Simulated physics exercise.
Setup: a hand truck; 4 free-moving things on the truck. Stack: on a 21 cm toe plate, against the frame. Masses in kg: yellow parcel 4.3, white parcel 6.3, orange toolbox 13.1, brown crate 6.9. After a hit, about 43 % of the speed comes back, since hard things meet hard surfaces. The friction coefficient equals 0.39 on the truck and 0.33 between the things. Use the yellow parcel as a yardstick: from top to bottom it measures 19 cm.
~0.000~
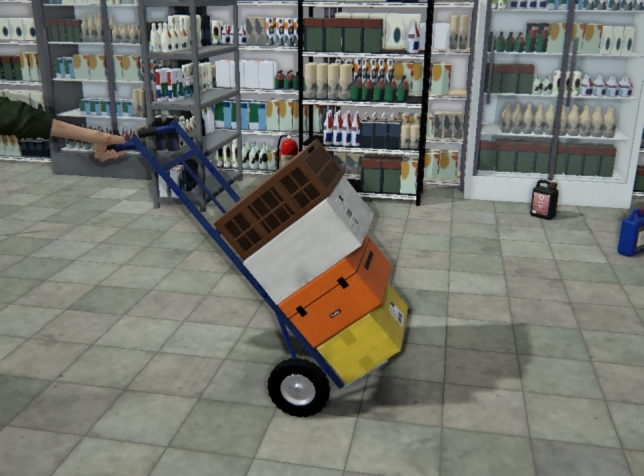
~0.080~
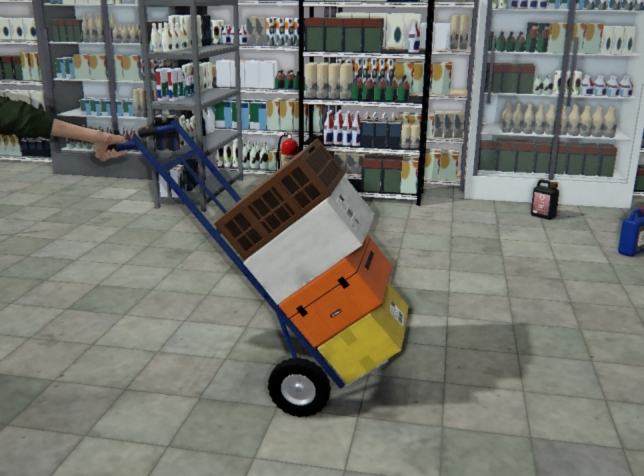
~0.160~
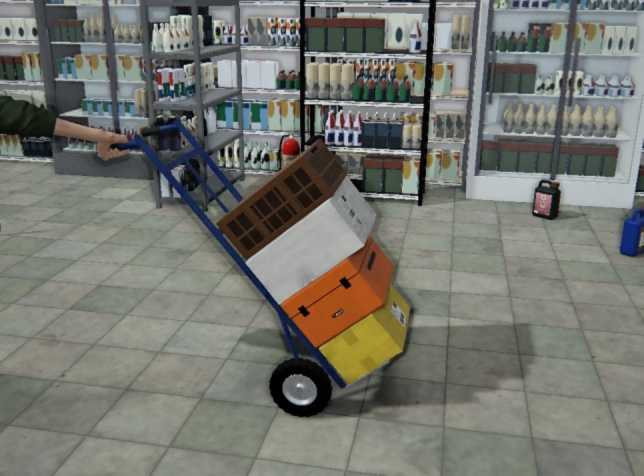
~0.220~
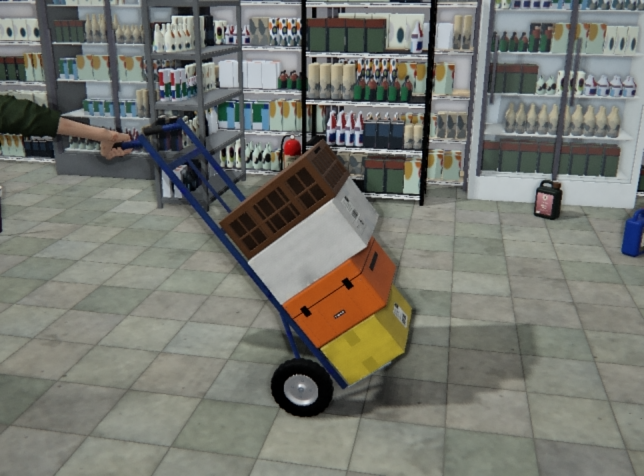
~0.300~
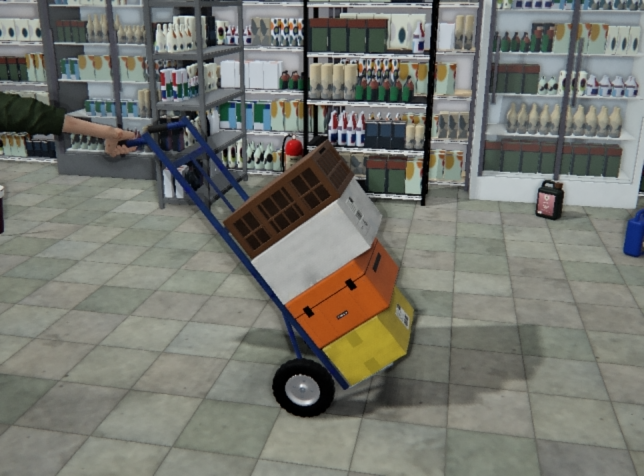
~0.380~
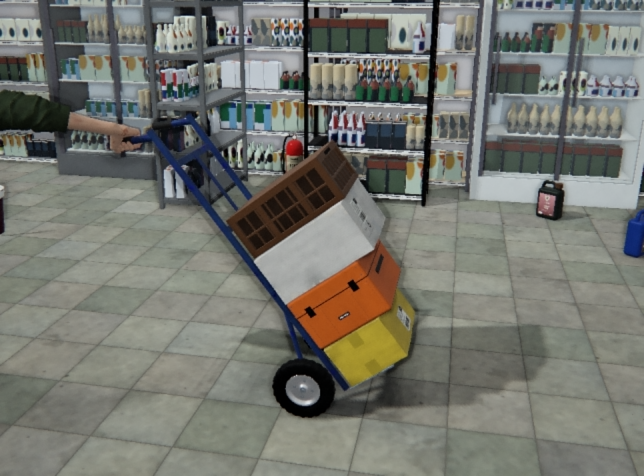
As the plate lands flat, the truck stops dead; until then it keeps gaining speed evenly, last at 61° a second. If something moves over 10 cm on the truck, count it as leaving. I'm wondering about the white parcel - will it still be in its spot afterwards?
No, it won't.
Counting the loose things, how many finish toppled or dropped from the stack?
That makes 4.
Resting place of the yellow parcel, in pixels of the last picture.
About (437, 368).
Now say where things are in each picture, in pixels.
In the first picture, leaning back 40°; white parcel (311, 238); yellow parcel (365, 327).
In the second picture, leaning back 40°; brown crate (282, 198); yellow parcel (366, 327).
In the third picture, leaning back 40°; orange toolbox (340, 285); brown crate (284, 198).
In the fourth picture, leaning back 39°; yellow parcel (369, 328); orange toolbox (342, 285).
In the fifth picture, leaning back 38°; brown crate (291, 198); yellow parcel (371, 329).
In the sixth picture, leaning back 37°; white parcel (323, 239); orange toolbox (347, 287).
After 1.68 s, truck upright; white parcel 16° off its base near (439, 280); brown crate 16° off its base; orange toolbox 16° off its base.
After 2.18 s, truck upright; white parcel, orange toolbox and brown crate now dropped from the stack; yellow parcel 65° off its base.
After 2.48 s, truck upright; yellow parcel on its side.
In the end (3.6 s), dropped from the stack, white parcel, orange toolbox and brown crate; toppled on the truck, yellow parcel.
